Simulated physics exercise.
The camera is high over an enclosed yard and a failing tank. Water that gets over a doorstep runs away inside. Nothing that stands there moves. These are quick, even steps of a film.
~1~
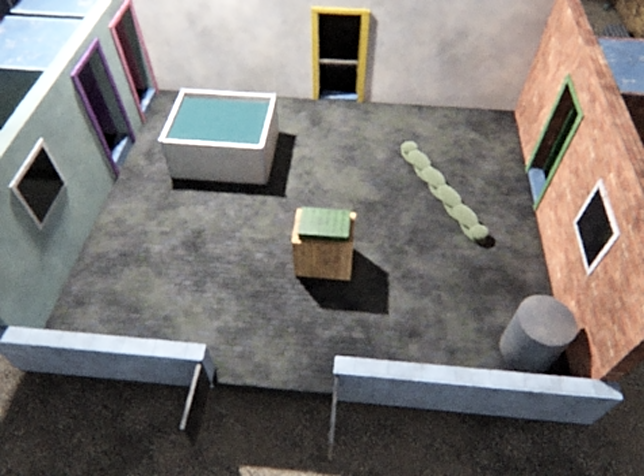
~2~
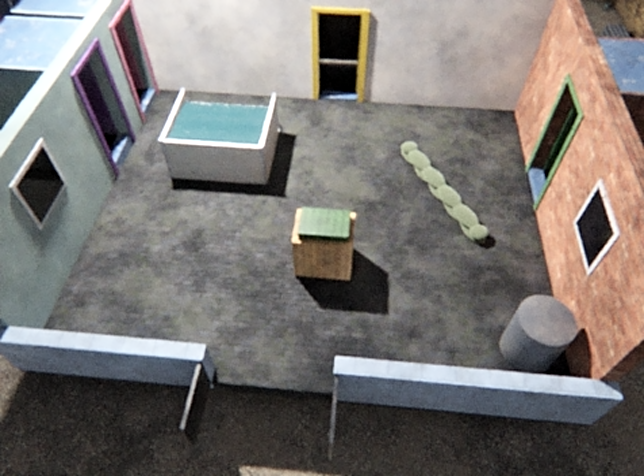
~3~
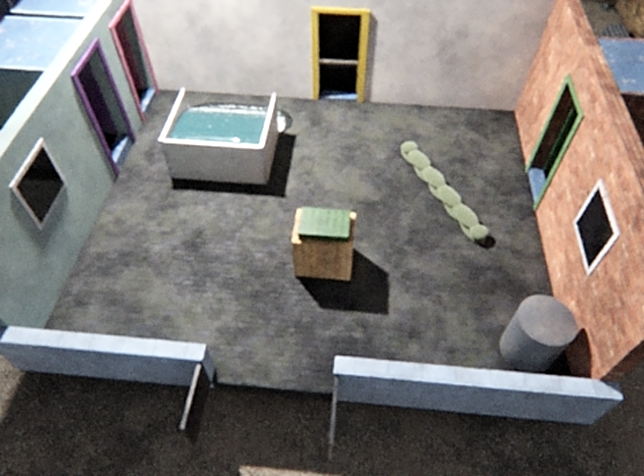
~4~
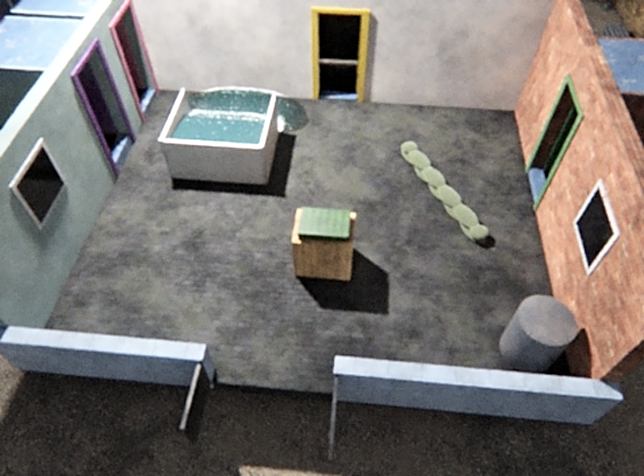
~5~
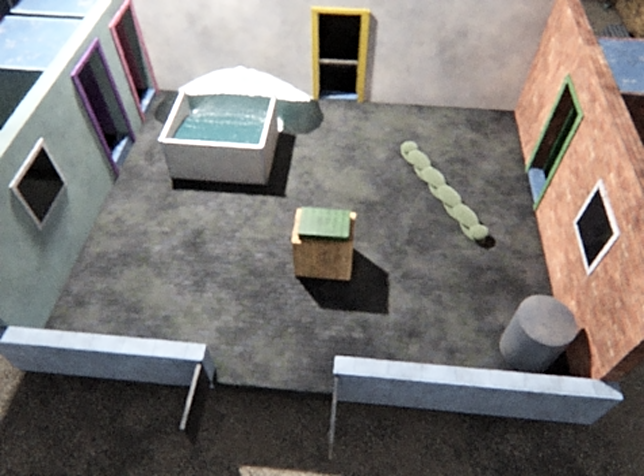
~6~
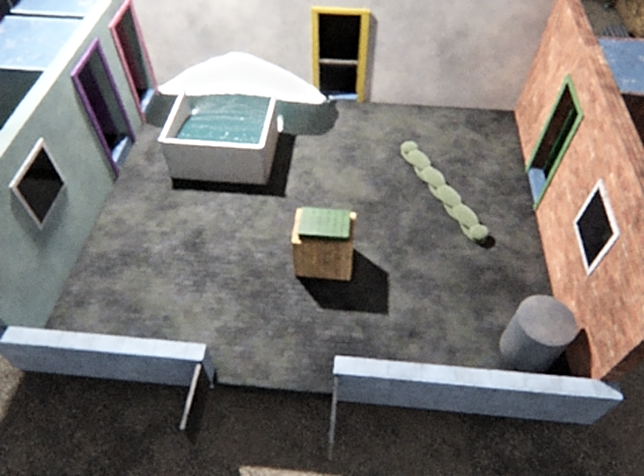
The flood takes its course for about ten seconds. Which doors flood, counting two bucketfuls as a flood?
One by one: The green door holds within the limit; the purple door holds within the limit; the yellow door floods; the pink door floods.
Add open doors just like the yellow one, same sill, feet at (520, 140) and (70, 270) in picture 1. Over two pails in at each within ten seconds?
As listed: Floods, takes less.
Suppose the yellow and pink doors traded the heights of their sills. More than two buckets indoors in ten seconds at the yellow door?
My reading: The yellow door holds.
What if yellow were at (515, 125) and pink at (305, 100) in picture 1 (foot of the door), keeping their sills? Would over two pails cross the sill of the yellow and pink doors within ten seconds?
One by one: Yellow door floods, pink door lets more in.
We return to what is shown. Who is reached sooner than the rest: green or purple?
I say the purple-painted one.
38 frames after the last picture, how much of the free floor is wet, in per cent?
Some 70 per cent.
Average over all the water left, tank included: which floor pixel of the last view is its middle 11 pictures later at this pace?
Around (256, 125).
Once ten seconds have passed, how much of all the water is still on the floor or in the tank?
I make it 84 per cent.
A moment on, water covers 15 % of the floor; the green door not reached, the purple door not reached, the yellow door under two buckets in, the pink door over two buckets in.
Next, water covers 30 % of the floor; the green door not reached, the purple door wet at the sill, nothing in, the yellow door over two buckets in, the pink door far over two buckets in.
Then, water covers 50 % of the floor; the green door wet at the sill, nothing in, the purple door wet at the sill, nothing in, the yellow door over two buckets in, the pink door far over two buckets in.
Later, water covers 70 % of the floor; the green door wet at the sill, nothing in, the purple door wet at the sill, nothing in, the yellow door over two buckets in, the pink door far over two buckets in.
In the end, water covers 85 % of the floor; the green door wet at the sill, nothing in, the purple door wet at the sill, nothing in, the yellow door over two buckets in, the pink door far over two buckets in.
